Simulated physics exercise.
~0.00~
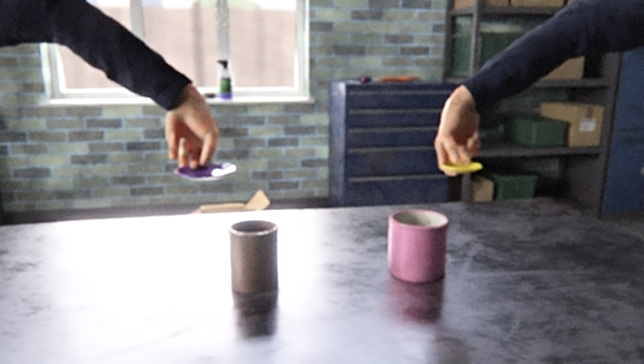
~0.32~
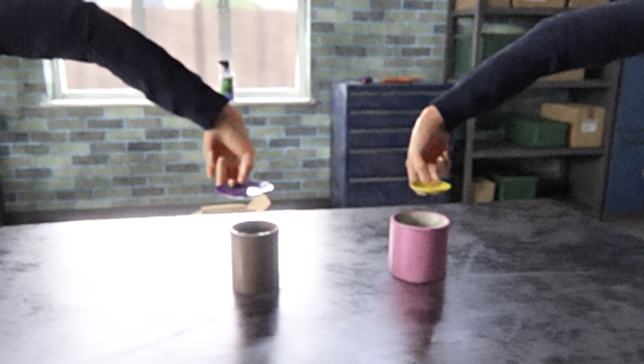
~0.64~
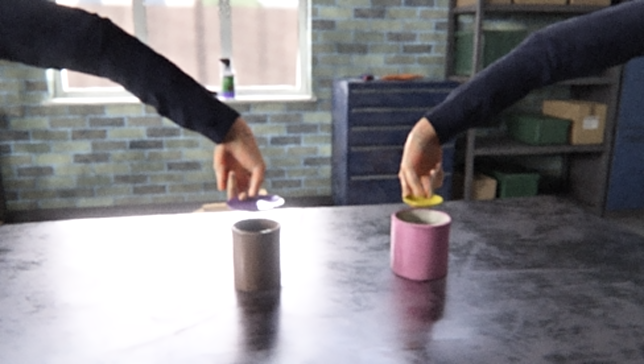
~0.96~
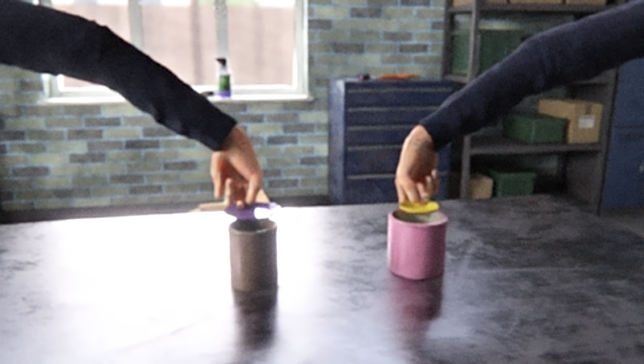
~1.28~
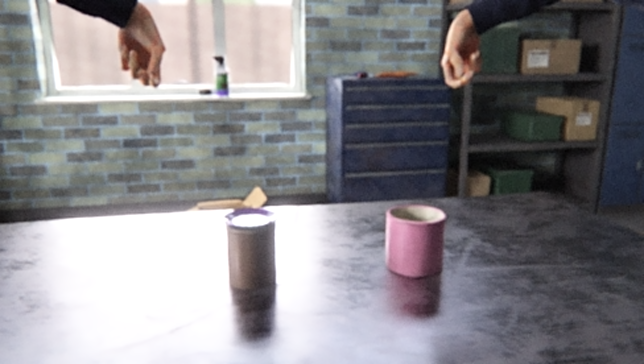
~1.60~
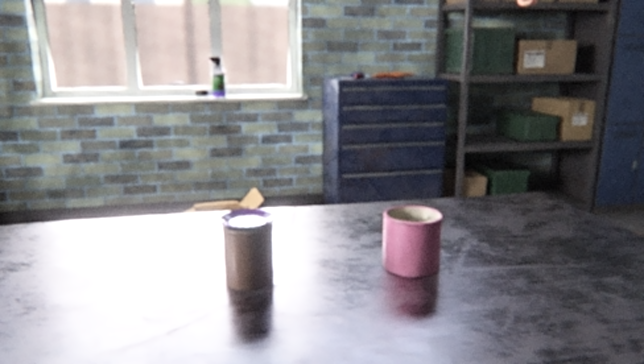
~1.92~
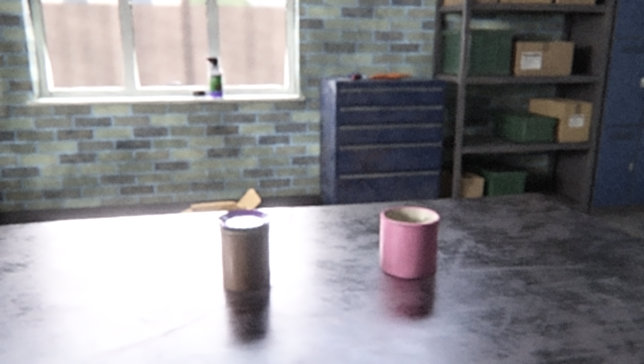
To begin with, two hands reach in from opposite sides above a dark table, the left one holding a purple disc over a narrow brownish-grey jar and the right one holding a yellow disc over a wider pink pot. The hands move inward and lower the discs toward the two openings. As they reach the rims, the fingers let go and both hands draw up and away. The yellow disc drops inside the pink pot and is lost from sight, while the purple disc settles on the jar's rim. At the end, the hands are gone, the purple disc still covers the jar, and the pot stands open.
